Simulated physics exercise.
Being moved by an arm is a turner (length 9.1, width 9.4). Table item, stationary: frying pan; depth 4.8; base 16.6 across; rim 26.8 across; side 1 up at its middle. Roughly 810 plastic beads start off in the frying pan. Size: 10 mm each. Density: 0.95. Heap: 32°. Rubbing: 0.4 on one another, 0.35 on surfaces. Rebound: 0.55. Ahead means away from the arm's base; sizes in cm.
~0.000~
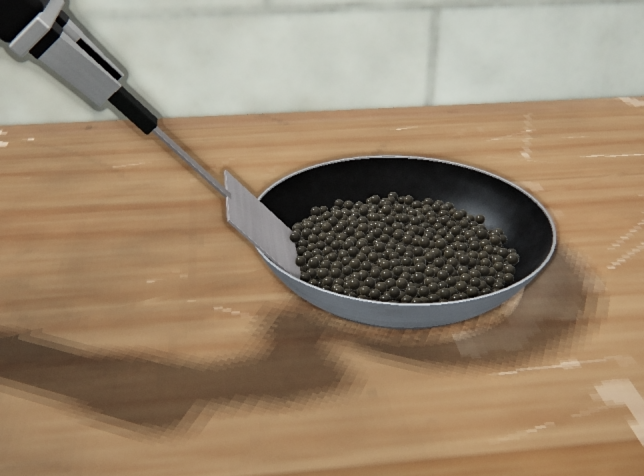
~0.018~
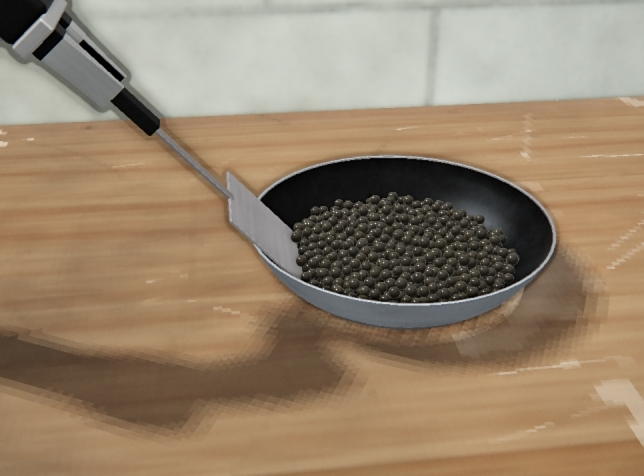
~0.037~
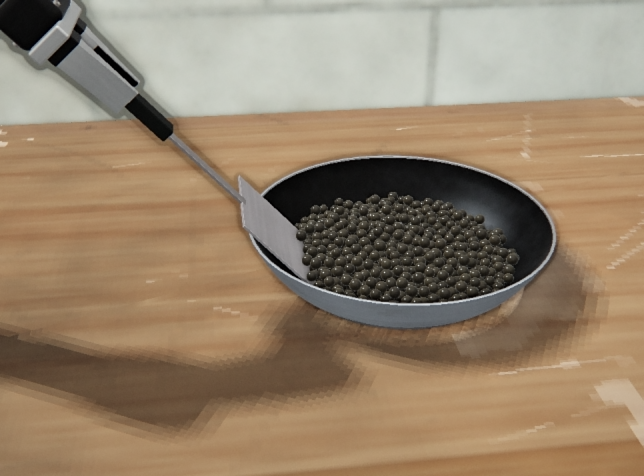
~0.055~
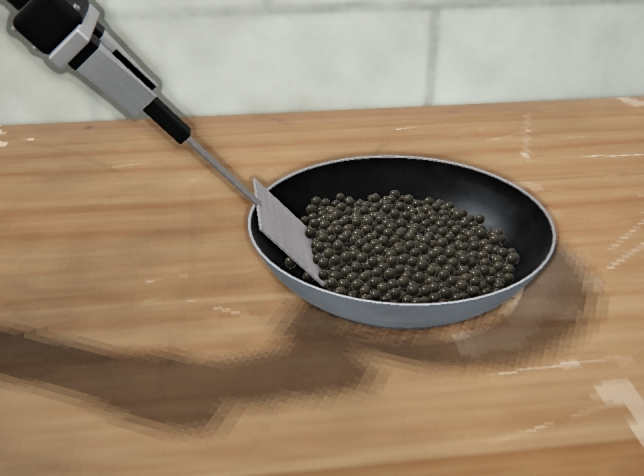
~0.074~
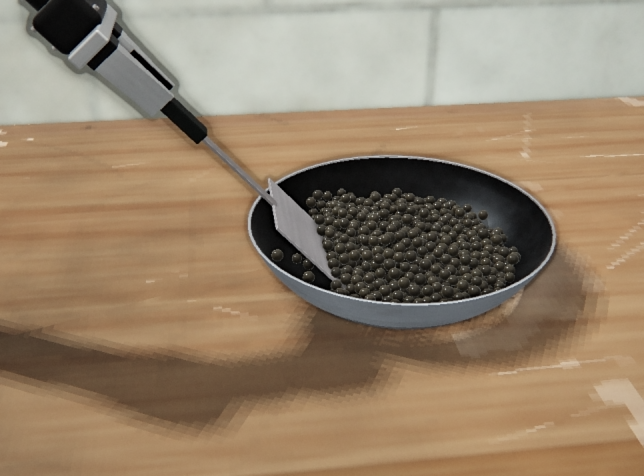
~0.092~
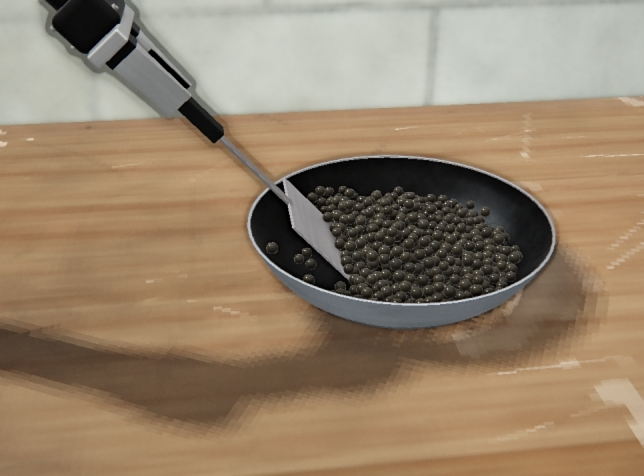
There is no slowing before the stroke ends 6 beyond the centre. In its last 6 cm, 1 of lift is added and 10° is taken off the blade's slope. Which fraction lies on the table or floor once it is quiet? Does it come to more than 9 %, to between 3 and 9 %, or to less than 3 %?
It comes to less than 3 %.
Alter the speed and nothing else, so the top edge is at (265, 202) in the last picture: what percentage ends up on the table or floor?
Share: Roughly 0 %.
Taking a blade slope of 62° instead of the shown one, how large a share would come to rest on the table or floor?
Near 0 %.
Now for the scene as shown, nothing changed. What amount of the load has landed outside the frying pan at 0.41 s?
Around 0 %.
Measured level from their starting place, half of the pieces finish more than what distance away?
I'd guess close to 4 centimetres.
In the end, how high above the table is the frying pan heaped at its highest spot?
About 6.0 cm above the table.
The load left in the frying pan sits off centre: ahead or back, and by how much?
The balance point lies close to 4.5 cm ahead.
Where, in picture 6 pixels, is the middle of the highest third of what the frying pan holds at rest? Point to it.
Roughly at (492, 224).
After 0.14 s, sloping 49°, highest piece 7 above the table; 809 in the frying pan.
After 0.18 s, sloping 44°, highest piece 6 above the table; 809 in the frying pan.
After 0.41 s, sloping 39°, highest piece 6 above the table; 807 in the frying pan, 1 on the table or floor, 1 on the blade or in flight.
After 1.46 s, sloping 39°, highest piece 6 above the table; 807 in the frying pan, 2 on the table or floor.
In the end, 807 in the frying pan, 2 on the table or floor. That is 0 % on the table or floor.
